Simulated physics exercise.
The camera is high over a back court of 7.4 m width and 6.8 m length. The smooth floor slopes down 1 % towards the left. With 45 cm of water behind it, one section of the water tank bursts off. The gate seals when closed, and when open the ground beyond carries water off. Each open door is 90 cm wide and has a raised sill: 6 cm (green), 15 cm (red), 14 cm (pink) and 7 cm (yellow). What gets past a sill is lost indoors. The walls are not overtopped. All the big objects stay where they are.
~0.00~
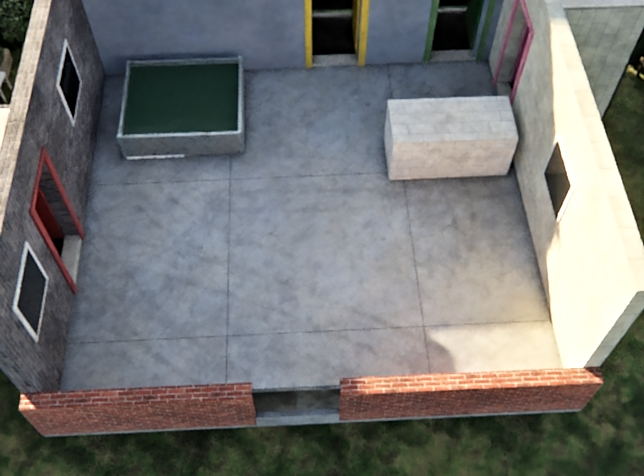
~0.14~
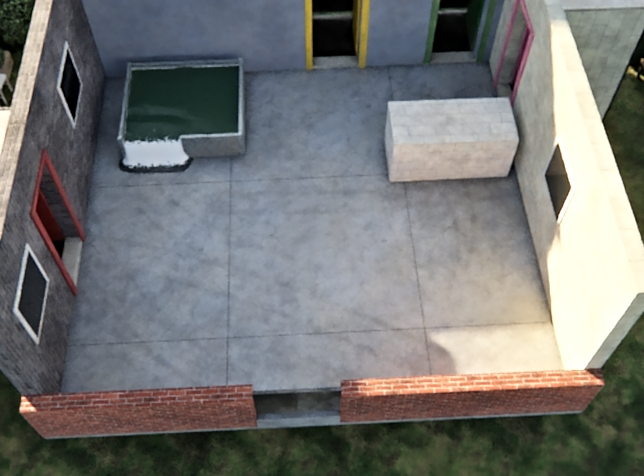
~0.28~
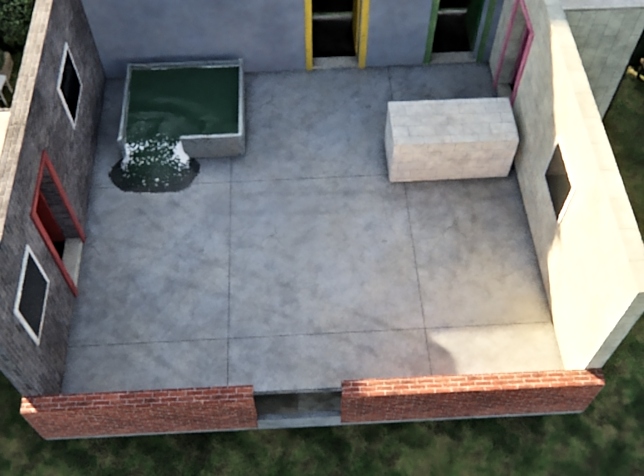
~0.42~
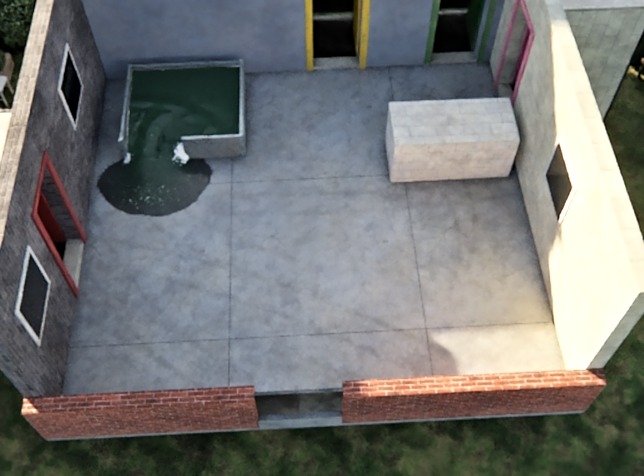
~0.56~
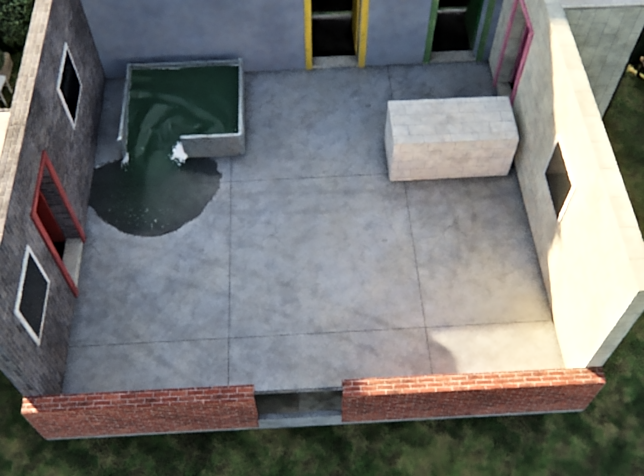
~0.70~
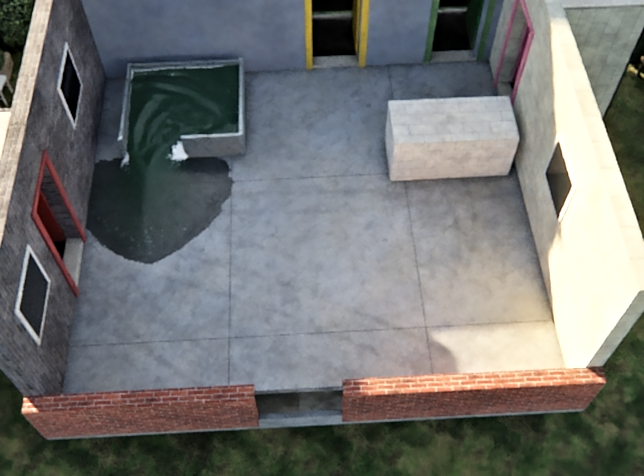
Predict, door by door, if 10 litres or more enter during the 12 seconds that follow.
Door by door: At the green door it does not reach the limit; at the red door it stays under the limit; at the pink door it stays under the limit; at the yellow door it does not reach the limit.
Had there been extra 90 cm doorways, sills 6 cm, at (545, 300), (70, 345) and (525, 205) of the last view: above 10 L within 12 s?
In turn: Not over, past it, not over.
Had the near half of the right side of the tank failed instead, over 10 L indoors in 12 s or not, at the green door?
Against that limit: Green over.
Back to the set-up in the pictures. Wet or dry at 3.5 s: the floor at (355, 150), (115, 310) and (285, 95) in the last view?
In that order: Dry, flooded, still dry.
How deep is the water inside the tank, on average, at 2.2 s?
Roughly 26 cm on average.
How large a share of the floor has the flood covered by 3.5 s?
Some 30 per cent of it.
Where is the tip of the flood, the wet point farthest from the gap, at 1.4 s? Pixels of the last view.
Near (117, 354).
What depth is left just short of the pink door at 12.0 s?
Some 1.0 cm.
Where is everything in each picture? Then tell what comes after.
The first picture shows the water tank at (183, 99) is whole and still, 45 cm deep.
In the second picture, water pours out at (155, 151) and has run 0.6 m, to (125, 167); typically 7 cm deep outside, 45 cm at the water tank's back.
In the third picture, water pours out at (156, 153) and has run 0.8 m, to (178, 187); typically 8 cm deep outside, 45 cm at the water tank's back.
In the fourth picture, water pours out at (157, 153) and has run 1.2 m, to (167, 210); typically 6 cm deep outside, 45 cm at the water tank's back.
In the fifth picture, water pours out at (156, 152) and has run 1.6 m, to (161, 230); typically 4 cm deep outside, 45 cm at the water tank's back.
In the sixth picture, water pours out at (156, 152) and has run 2.1 m, to (138, 256); typically 4 cm deep outside, 42 cm at the water tank's back.
After 1.4 s water covers 15 % of the floor and is deepest (24 cm) near (146, 166); green door not reached, red door 13 cm at the sill, 0 L in, pink door not reached, yellow door not reached.
After 2.2 s water covers 25 % of the floor and is deepest (24 cm) near (61, 415); green door not reached, red door 13 cm at the sill, 0 L in, pink door not reached, yellow door not reached.
After 3.5 s water covers 30 % of the floor and is deepest (24 cm) near (61, 415); green door not reached, red door 10 cm at the sill, 0 L in, pink door not reached, yellow door not reached.
After 7.0 s water covers 60 % of the floor and is deepest (12 cm) near (61, 415); green door not reached, red door 7 cm at the sill, 0 L in, pink door not reached, yellow door not reached.
After 12.0 s water covers 80 % of the floor and is deepest (7 cm) near (80, 274); green door not reached, red door 7 cm at the sill, 0 L in, pink door 1 cm at the sill, 0 L in, yellow door not reached.
